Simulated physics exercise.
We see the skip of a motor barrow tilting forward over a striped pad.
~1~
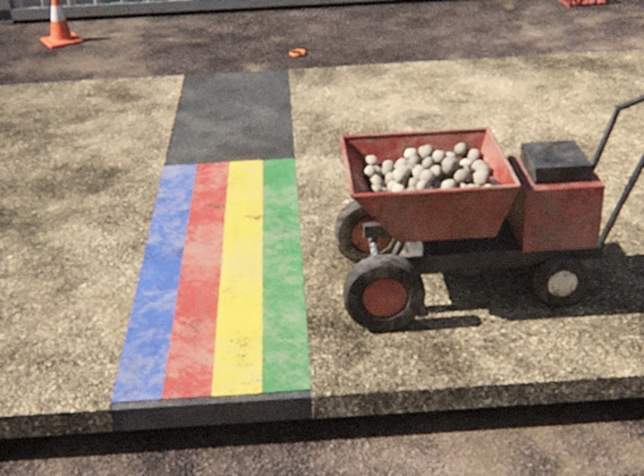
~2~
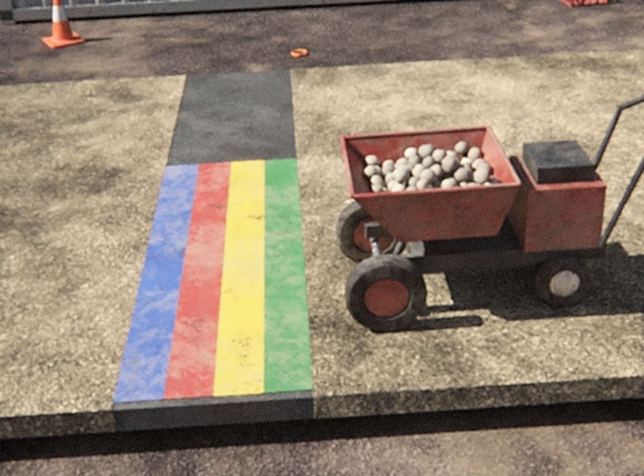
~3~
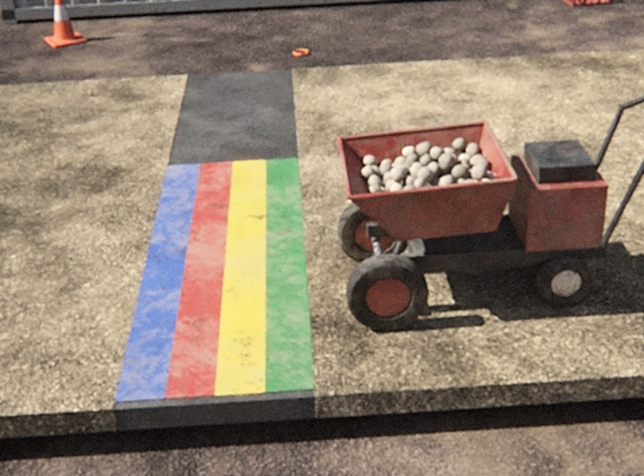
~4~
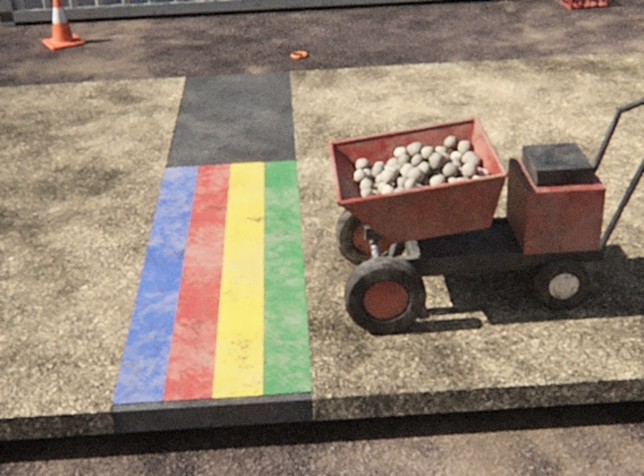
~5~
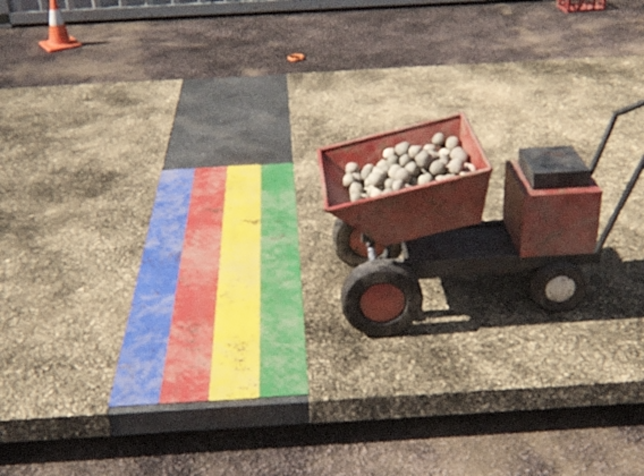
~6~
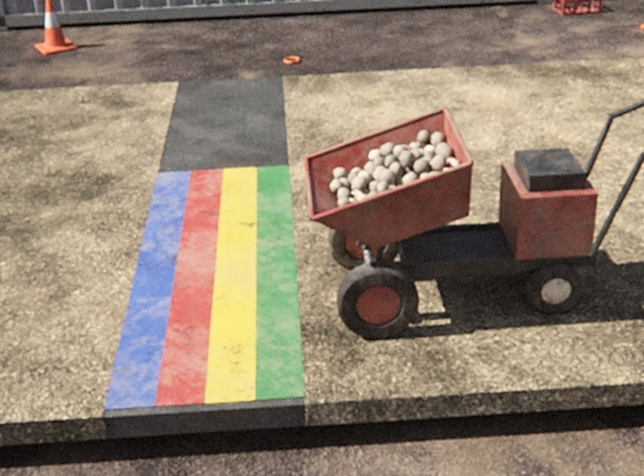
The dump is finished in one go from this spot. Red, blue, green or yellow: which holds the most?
Most covered: The yellow band.
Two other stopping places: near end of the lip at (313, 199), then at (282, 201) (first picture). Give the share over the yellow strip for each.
In turn 20 and 0 in a hundred.
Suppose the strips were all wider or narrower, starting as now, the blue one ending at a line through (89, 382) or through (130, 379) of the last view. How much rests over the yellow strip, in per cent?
In turn 40 and 40 in a hundred.
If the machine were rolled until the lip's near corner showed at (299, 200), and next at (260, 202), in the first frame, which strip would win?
First the strip in red, then the blue strip.
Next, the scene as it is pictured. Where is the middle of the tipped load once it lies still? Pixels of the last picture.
Roughly at (224, 307).
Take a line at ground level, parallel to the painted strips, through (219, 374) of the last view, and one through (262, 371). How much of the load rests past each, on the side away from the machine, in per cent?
Roughly 40 per cent, and 80 per cent.
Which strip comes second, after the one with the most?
Second comes the red strip.
Just after the last frame, skip tipped steeply; every one in the skip.
A moment on, skip tipped right over; the larger part in the skip; just a few over the green strip; roughly a quarter over the yellow strip; just a few over the red strip; just a few falling.
Further on, skip tipped right over; roughly a quarter in the skip; about a tenth over the green strip; roughly a third over the yellow strip; roughly a quarter over the red strip; about a tenth over the blue strip; just a few off the paint.
When it is over, skip tipped right over; about a tenth in the skip; about a tenth over the green strip; roughly a third over the yellow strip; roughly a quarter over the red strip; about a tenth over the blue strip; just a few off the paint.
